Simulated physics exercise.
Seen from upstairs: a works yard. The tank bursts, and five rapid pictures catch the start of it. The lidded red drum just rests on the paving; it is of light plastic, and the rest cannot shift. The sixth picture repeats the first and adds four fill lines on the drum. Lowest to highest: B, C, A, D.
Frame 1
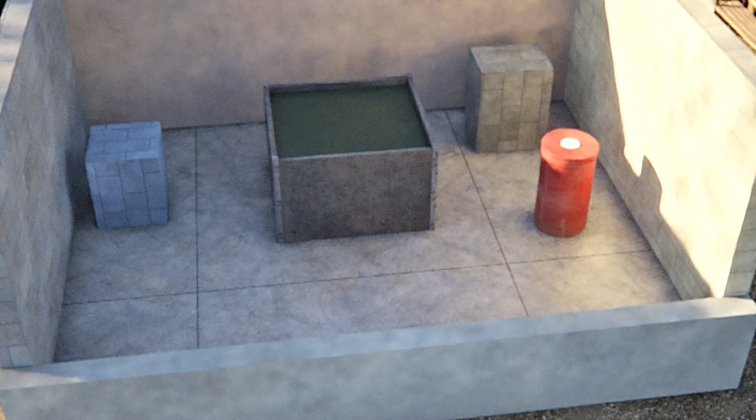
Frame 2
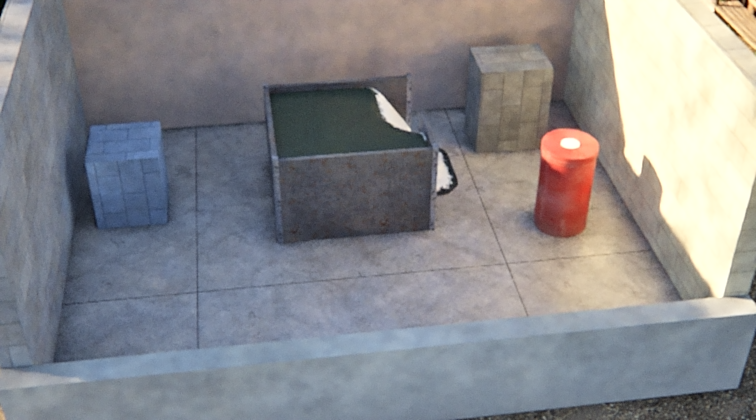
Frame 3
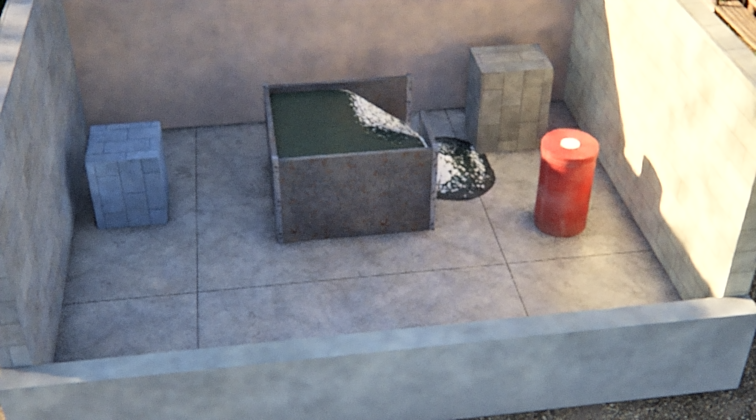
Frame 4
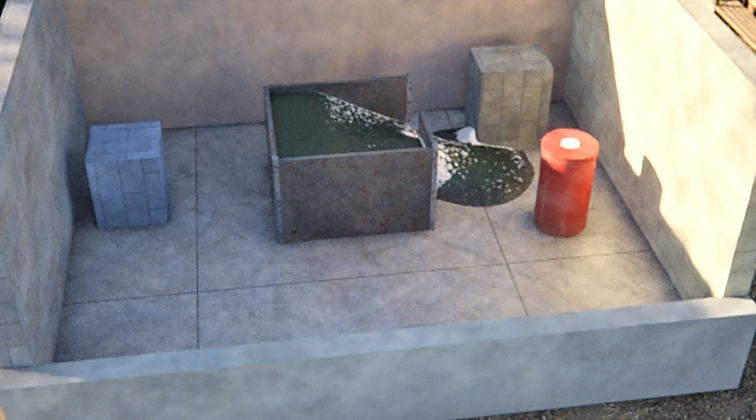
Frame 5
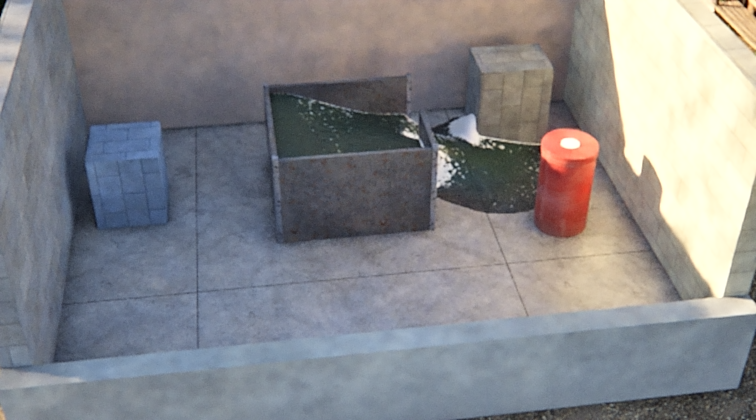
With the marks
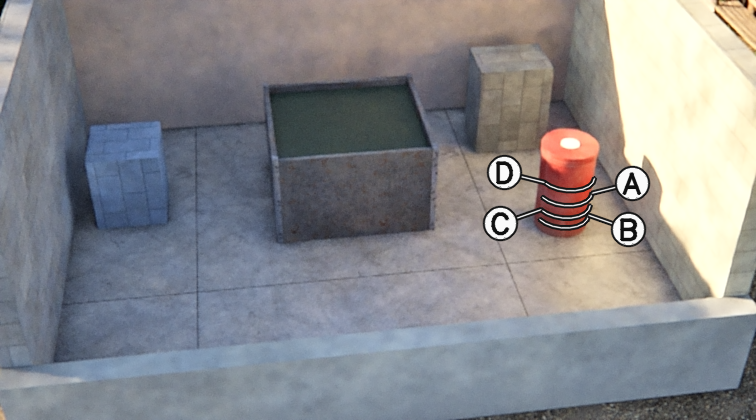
Dark green water pours from the right side of a square, open-topped grey tank in the middle of a walled works yard, seen from upstairs. A bluish block stands at left, a grey-brown block at back right, and a red drum at right. White froth streaks the sinking water as the pool spreads rightward across the paving, reaching the block and drum, while the view stays still.
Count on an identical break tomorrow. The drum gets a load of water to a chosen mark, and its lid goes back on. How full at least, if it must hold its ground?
The limit is C.
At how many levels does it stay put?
Three.
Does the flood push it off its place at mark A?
No, that is safe.
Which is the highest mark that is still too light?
B it is.
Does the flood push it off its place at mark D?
No.
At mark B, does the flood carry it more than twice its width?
No, less.
In white, A at (572, 205); B at (569, 227); C at (571, 218); D at (575, 190); from the bottom up B, C, A, D.
If A is chosen, it does not move.
If B is chosen, it is pushed about half its own width away.
If C is chosen, it shifts by a finger or two and stays.
If D is chosen, it does not move.
